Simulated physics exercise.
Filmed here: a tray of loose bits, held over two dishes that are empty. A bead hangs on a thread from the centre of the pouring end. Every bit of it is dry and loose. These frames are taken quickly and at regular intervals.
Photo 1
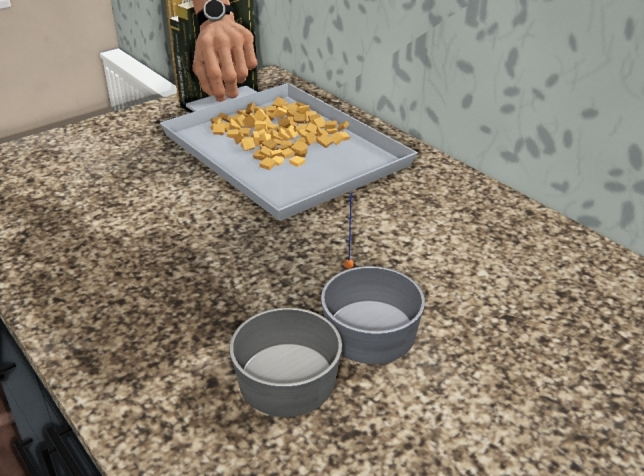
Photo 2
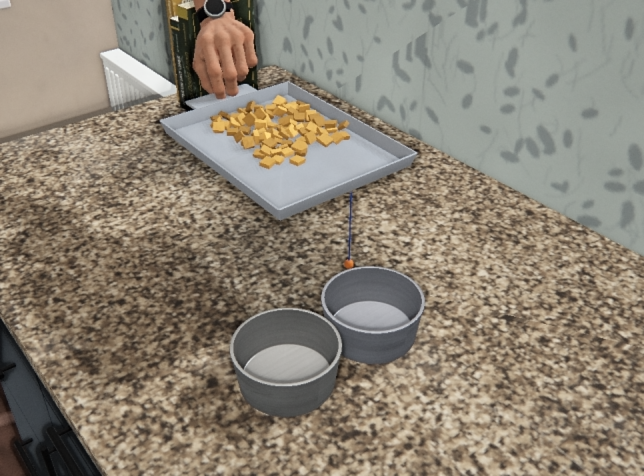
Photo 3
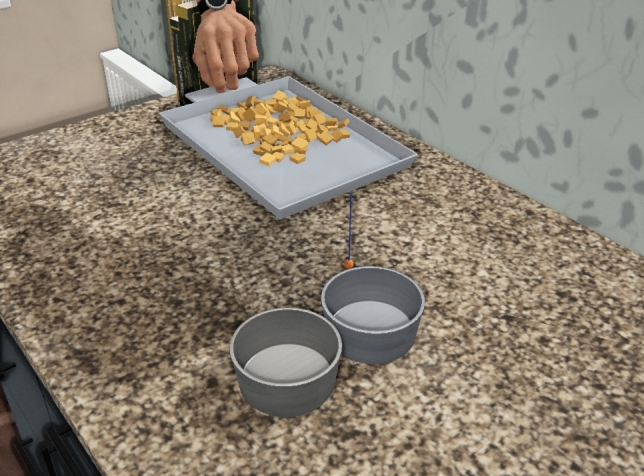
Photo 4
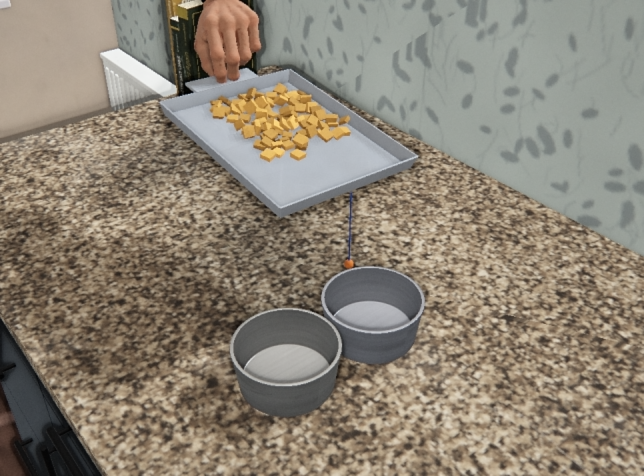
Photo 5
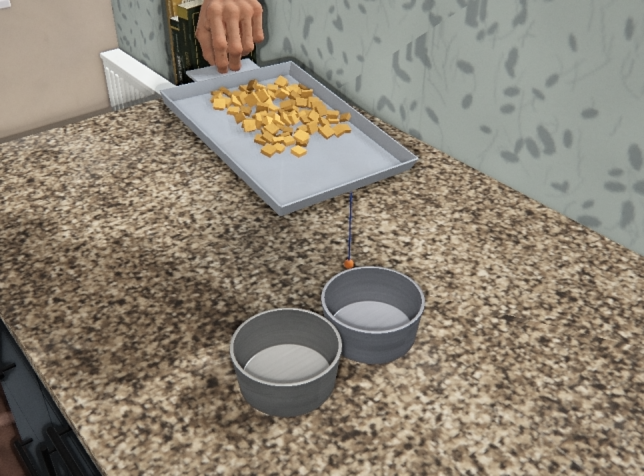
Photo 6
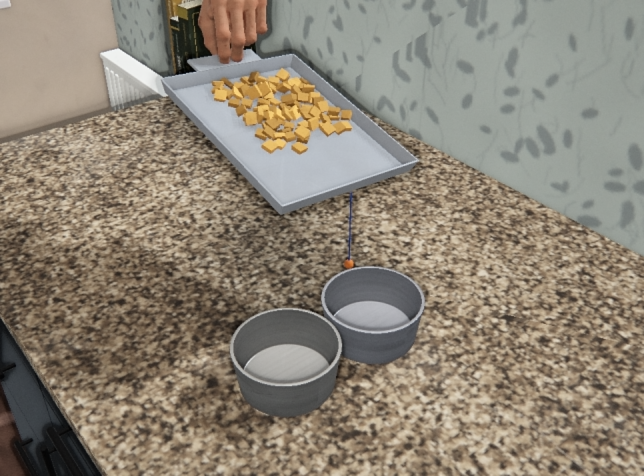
A hand slowly raises the back of a gray tray of cereal squares above two bowls.
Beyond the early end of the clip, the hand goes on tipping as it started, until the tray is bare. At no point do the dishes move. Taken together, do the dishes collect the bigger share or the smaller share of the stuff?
The smaller share.
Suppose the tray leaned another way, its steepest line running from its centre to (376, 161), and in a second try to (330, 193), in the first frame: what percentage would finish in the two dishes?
First case about 0 percent; second case about 90 percent.
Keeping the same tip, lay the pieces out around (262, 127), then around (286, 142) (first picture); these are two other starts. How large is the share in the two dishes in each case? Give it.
That would be 30 per cent, and then 30 per cent.
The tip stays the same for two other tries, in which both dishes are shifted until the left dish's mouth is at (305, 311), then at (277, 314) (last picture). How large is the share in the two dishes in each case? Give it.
I'd expect some 70 percent, and then some 30 percent.
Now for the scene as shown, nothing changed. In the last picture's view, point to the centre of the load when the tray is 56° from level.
Somewhere about pixel (380, 158).
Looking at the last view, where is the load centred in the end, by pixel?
Roughly at pixel (414, 291).
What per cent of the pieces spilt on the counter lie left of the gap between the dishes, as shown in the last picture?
I'd put it at close to 0 per cent.
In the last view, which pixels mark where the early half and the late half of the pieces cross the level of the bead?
The first part passes (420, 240); everything after passes (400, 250).
Just after the last frame, tray tipped steeply; almost all on the tray; about a tenth in the air.
A moment on, tray tipped right over; roughly two thirds on the tray; just a few in the right dish; roughly a quarter outside both; just a few in the air.
Further on, tray tipped past a quarter turn; roughly a quarter in the right dish; the larger part outside both.
When it is over, tray tipped past a quarter turn; not one in the left dish; roughly a quarter in the right dish; the larger part outside both.
